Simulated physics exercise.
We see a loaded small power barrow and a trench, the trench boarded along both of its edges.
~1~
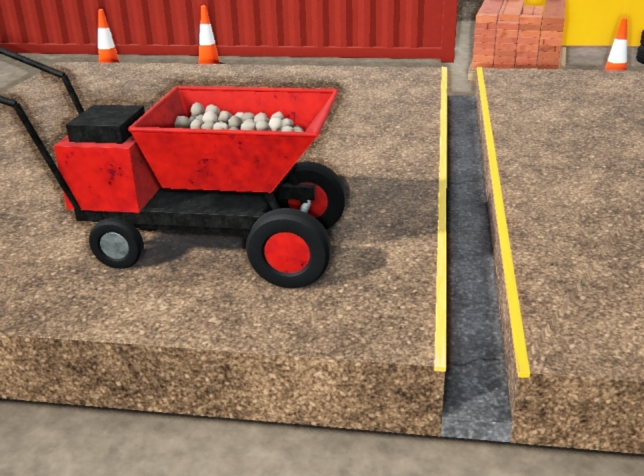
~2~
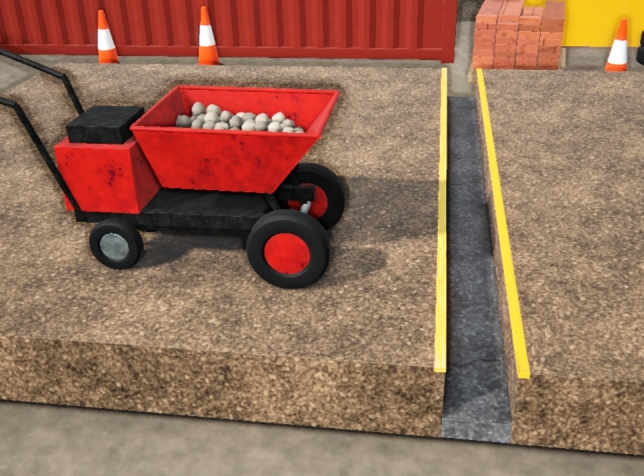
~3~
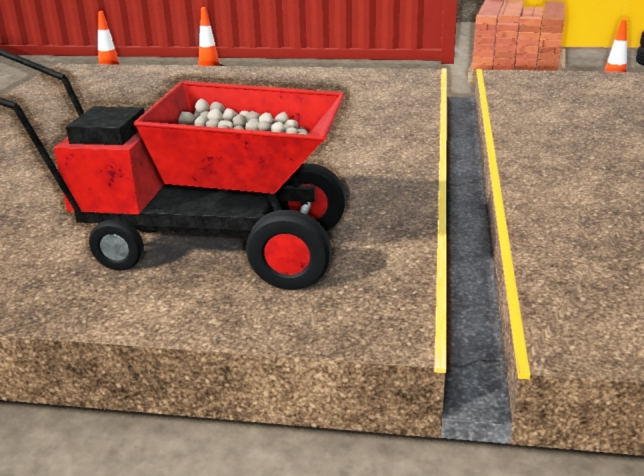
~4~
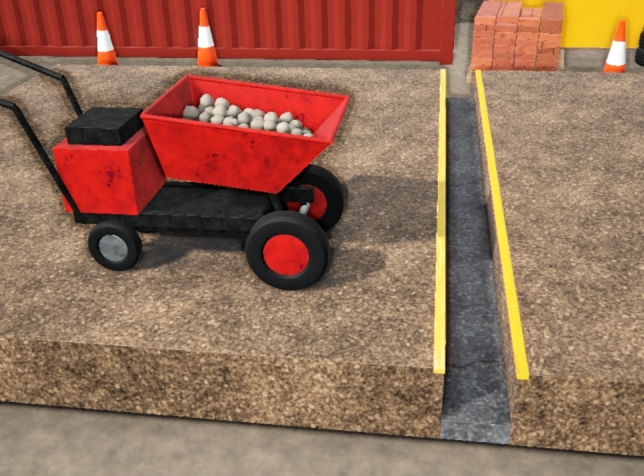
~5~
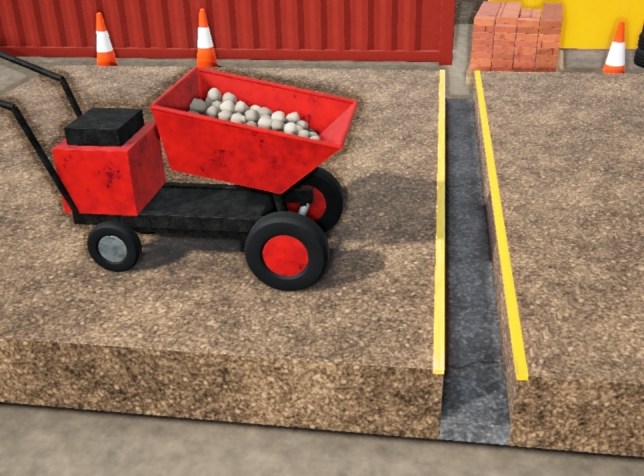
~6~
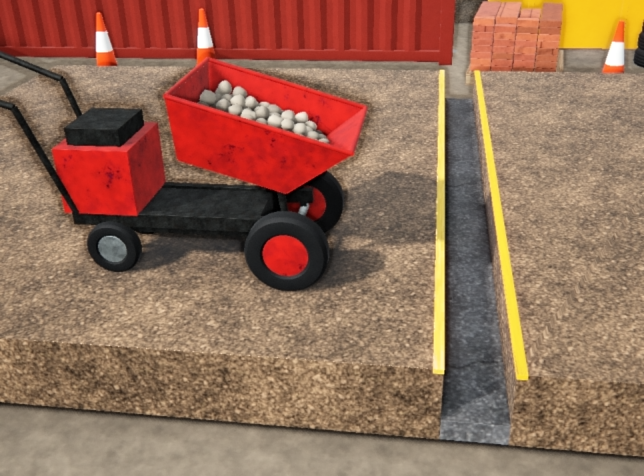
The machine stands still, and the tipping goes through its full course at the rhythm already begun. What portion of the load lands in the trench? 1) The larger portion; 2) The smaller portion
1, the larger portion.
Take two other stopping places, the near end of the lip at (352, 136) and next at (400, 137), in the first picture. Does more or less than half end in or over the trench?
The bulk; a minority.
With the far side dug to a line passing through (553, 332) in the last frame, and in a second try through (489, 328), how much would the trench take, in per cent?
The first try comes to close to 100 per cent, the next to 70 per cent.
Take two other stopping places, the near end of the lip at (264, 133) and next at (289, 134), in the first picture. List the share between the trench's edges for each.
50 per cent, then 70 per cent.
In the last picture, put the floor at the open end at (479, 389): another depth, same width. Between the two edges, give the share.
It lands somewhere near 70 percent.
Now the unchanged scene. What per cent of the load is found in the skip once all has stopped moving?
Something like 0 in every hundred.
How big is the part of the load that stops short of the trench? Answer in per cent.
0 %.
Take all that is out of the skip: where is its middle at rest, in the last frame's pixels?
Somewhere close to (472, 300) in the last picture.
Just after the last frame, skip tipped steeply; every one in the skip.
A moment on, skip tipped steeply; the larger part in the skip; about a tenth short of the trench; just a few in or heaped over the trench; about a tenth falling.
Further on, skip tipped right over; roughly a quarter in the skip; about a tenth short of the trench; the larger part in or heaped over the trench; just a few beyond it; just a few falling.
When it is over, skip tipped right over; just a few short of the trench; almost all in or heaped over the trench; just a few beyond it.
